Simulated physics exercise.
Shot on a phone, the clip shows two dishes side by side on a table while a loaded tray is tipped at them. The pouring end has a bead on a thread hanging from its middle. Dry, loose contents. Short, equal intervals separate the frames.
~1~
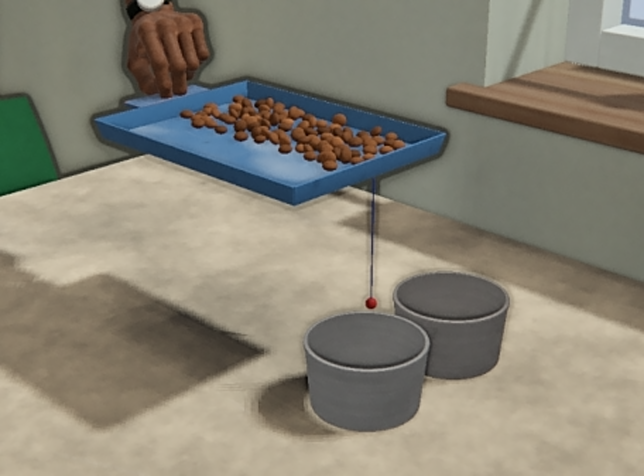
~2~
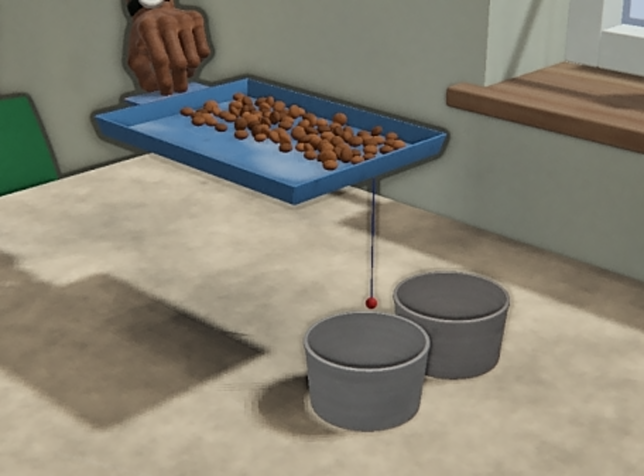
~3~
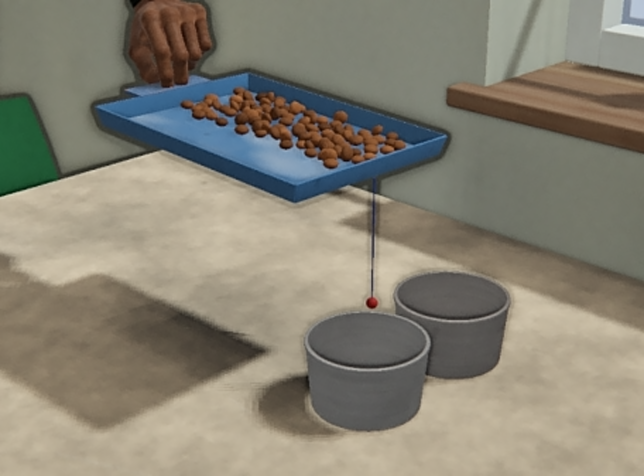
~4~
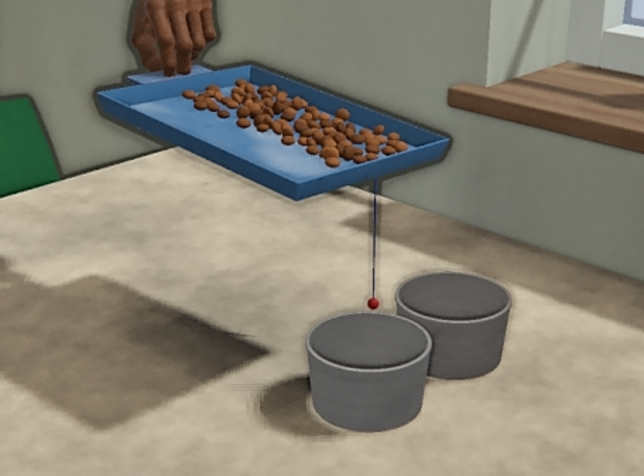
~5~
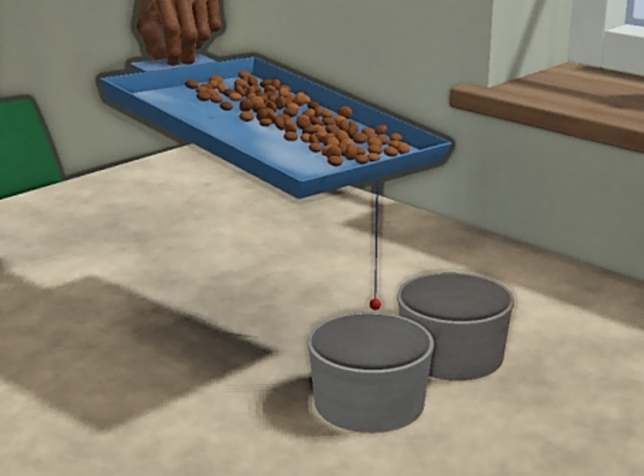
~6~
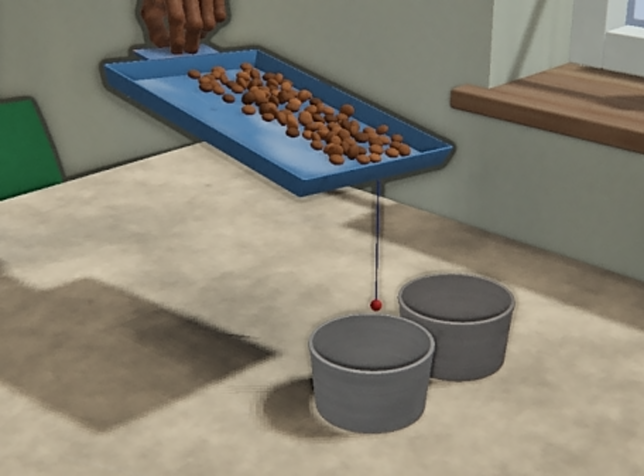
Hand slowly raising the handle end of a blue tray of brown kibble above two grey dishes on a table.
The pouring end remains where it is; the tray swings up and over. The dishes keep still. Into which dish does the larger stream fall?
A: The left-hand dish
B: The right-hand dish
Option B: The right-hand dish.
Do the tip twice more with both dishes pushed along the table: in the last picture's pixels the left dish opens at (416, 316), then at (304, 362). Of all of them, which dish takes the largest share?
At the first place the dish on the left, at the second the right one.
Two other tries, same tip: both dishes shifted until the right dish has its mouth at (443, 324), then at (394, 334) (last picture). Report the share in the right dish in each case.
Close to 40 in a hundred, then close to 10 in a hundred.
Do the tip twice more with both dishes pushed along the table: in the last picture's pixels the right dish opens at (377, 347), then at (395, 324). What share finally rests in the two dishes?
You'd get 0 per cent first and 20 per cent second.
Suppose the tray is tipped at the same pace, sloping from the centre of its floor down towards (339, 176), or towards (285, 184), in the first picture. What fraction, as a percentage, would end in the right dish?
Roughly 10 percent first and 0 percent second.
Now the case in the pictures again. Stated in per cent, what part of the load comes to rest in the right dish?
It comes to around 100 percent.
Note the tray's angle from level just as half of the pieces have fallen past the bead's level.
That happens at around 85°.
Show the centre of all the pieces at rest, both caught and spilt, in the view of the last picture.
About (454, 345).
Soon, tray tipped steeply; all on the tray.
A while on, tray tipped right over; a small part on the tray; a stray few in the left dish; most in the right dish; a stray few outside both; a small part in the air.
Towards the end, tray tipped past a quarter turn; a stray few in the left dish; nearly all in the right dish; a stray few outside both.
Finally, tray tipped past a quarter turn; a stray few in the left dish; nearly all in the right dish; a stray few outside both.
